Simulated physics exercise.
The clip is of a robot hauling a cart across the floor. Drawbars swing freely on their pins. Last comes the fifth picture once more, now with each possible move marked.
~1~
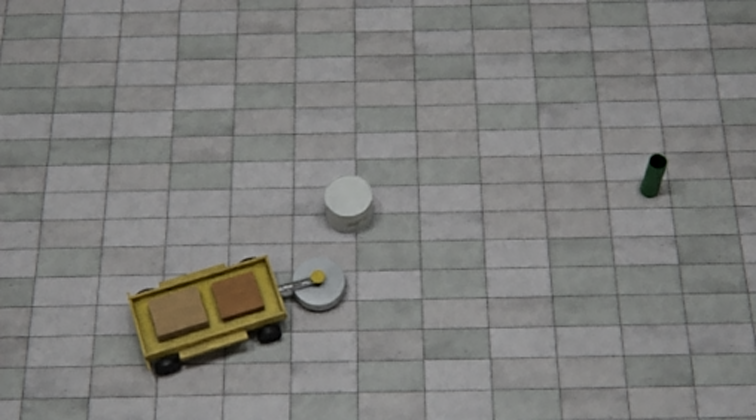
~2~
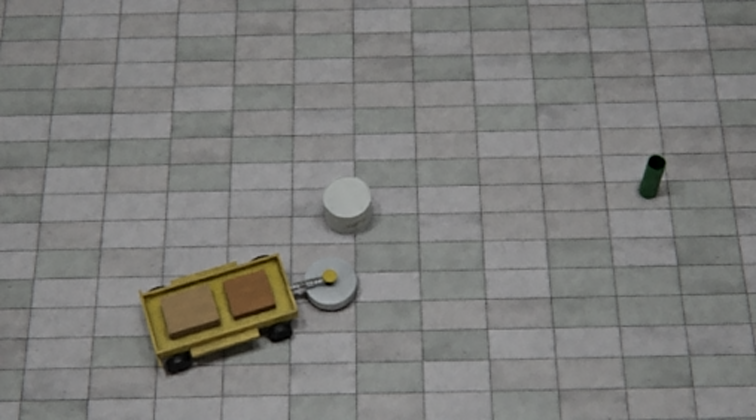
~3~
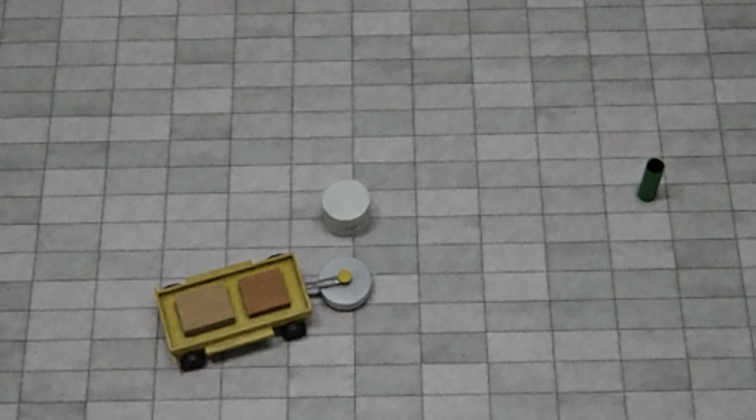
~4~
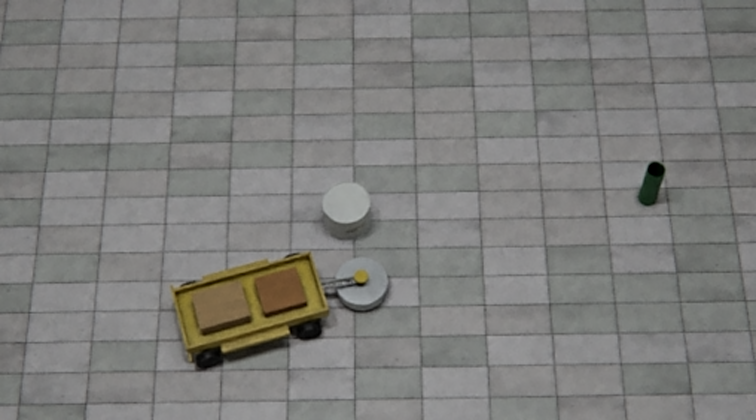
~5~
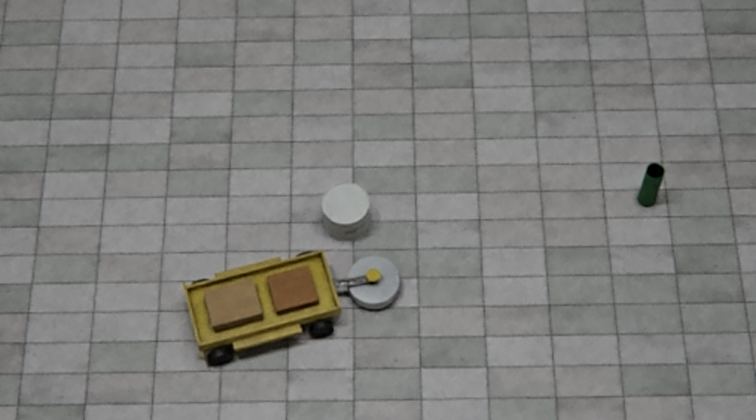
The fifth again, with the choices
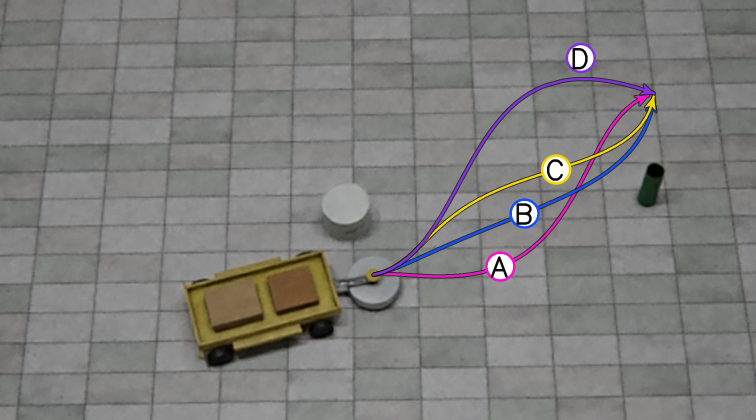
The video shows a round grey robot pulling a yellow cart carrying two brown blocks slowly to the right across a tiled floor, passing below a white tub, while a green post stands off to the right.
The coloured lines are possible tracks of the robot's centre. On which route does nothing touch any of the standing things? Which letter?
Everything gets past on A.
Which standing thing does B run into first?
First the green post.
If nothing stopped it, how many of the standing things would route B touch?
In all, one.
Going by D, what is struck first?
The white tub.
On the marked copy, A from (373, 275) via (552, 228) to (649, 95); B from (373, 275) via (542, 206) to (654, 99); C from (373, 275) via (521, 181) to (654, 96); D from (373, 275) via (488, 134) to (654, 93).
With A. Early on, robot (511, 268), cart (401, 281).
Further on, robot (587, 175), cart (512, 232).
At the end, robot (652, 101), cart (584, 159); nothing has been touched.
As for the rest, B meets the green post; C meets the white tub; D meets the white tub.
